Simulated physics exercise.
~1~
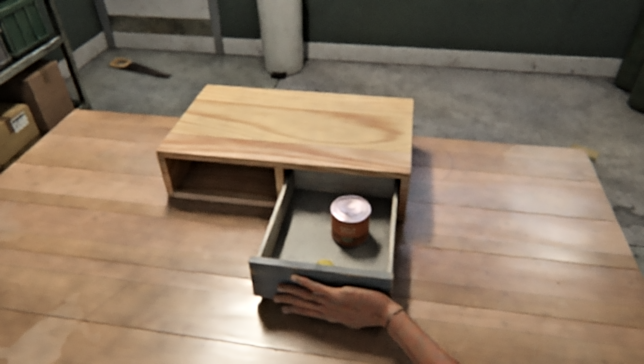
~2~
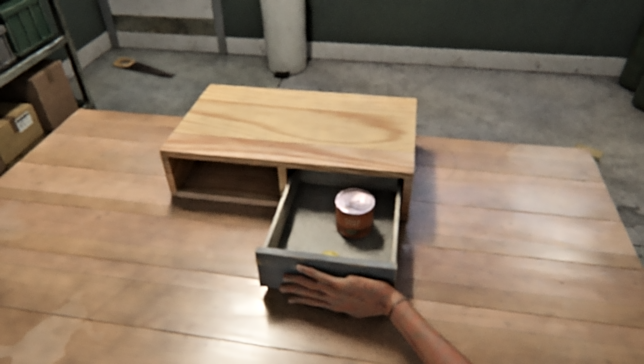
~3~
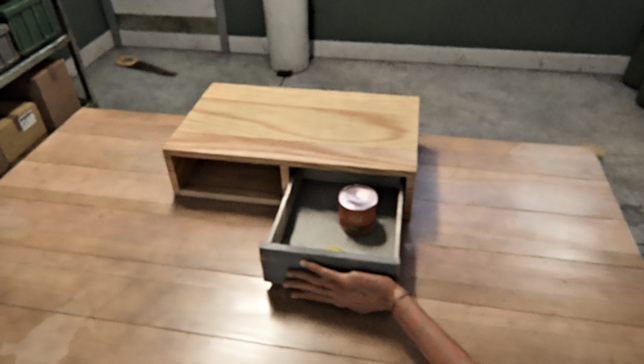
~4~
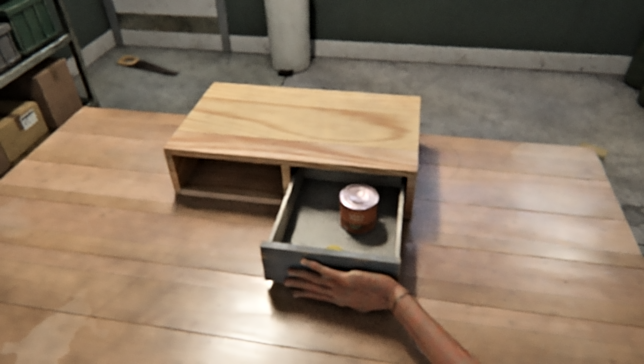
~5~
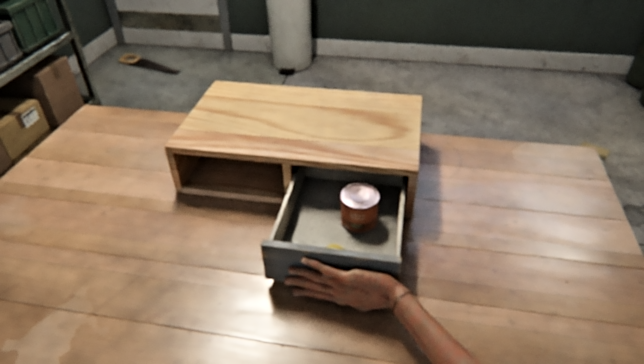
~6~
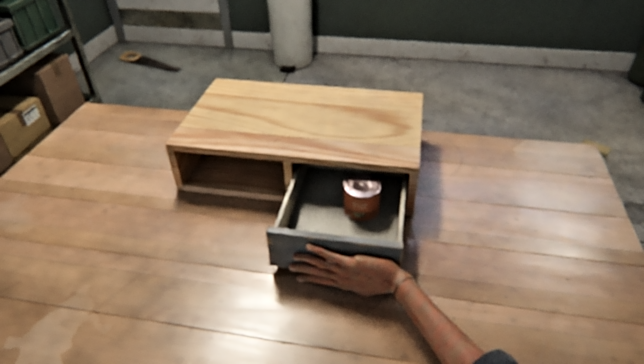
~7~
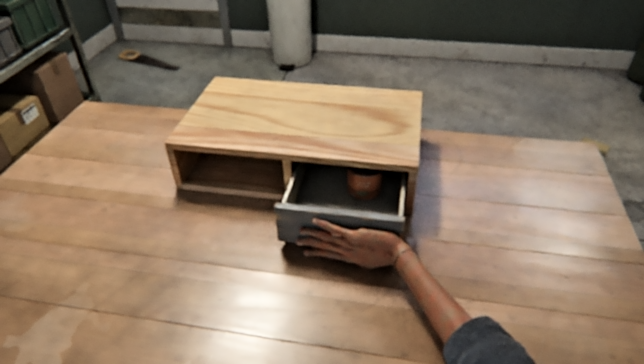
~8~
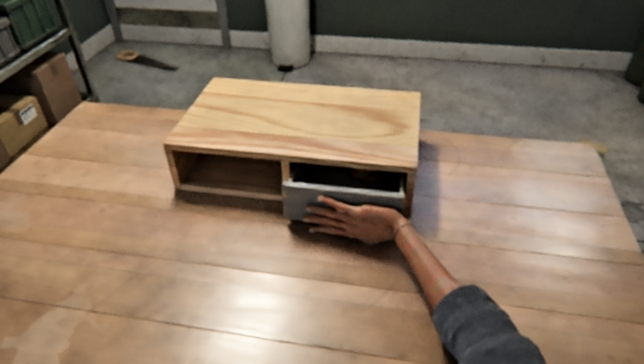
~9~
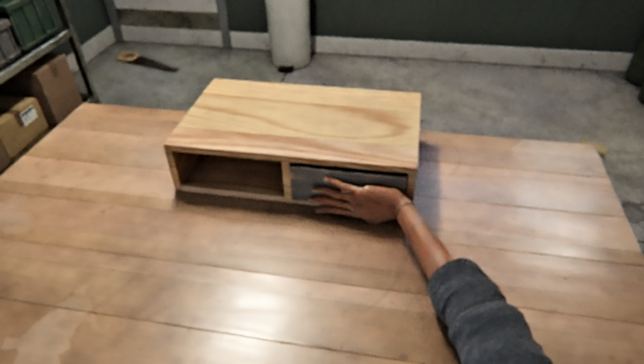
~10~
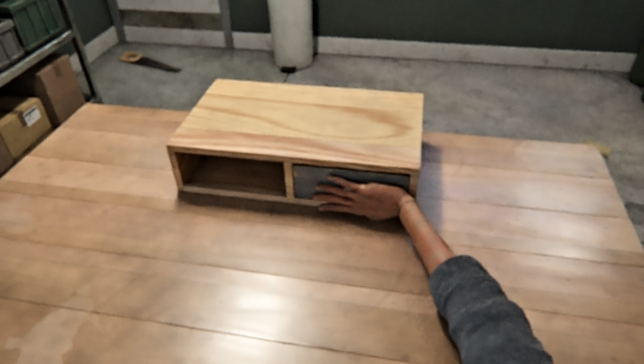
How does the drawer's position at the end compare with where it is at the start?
At the start the drawer sticks well out of the right side of the chest's front, towards the viewer. By the end it is pushed all the way back into the chest and closed.
A hand rests against the grey front of an open drawer in a low, pale wooden chest, seen from above on a large plank-topped table in a workshop. The chest's left compartment is open and empty, while the drawer on the right holds a round orange tin with a shiny pale top and a small yellow thing near the front. At first the drawer barely moves as the view sways slightly. Then the hand pushes it steadily inward, and the tin slides out of sight beneath the chest's top. The drawer closes fully, with the hand still on its front.
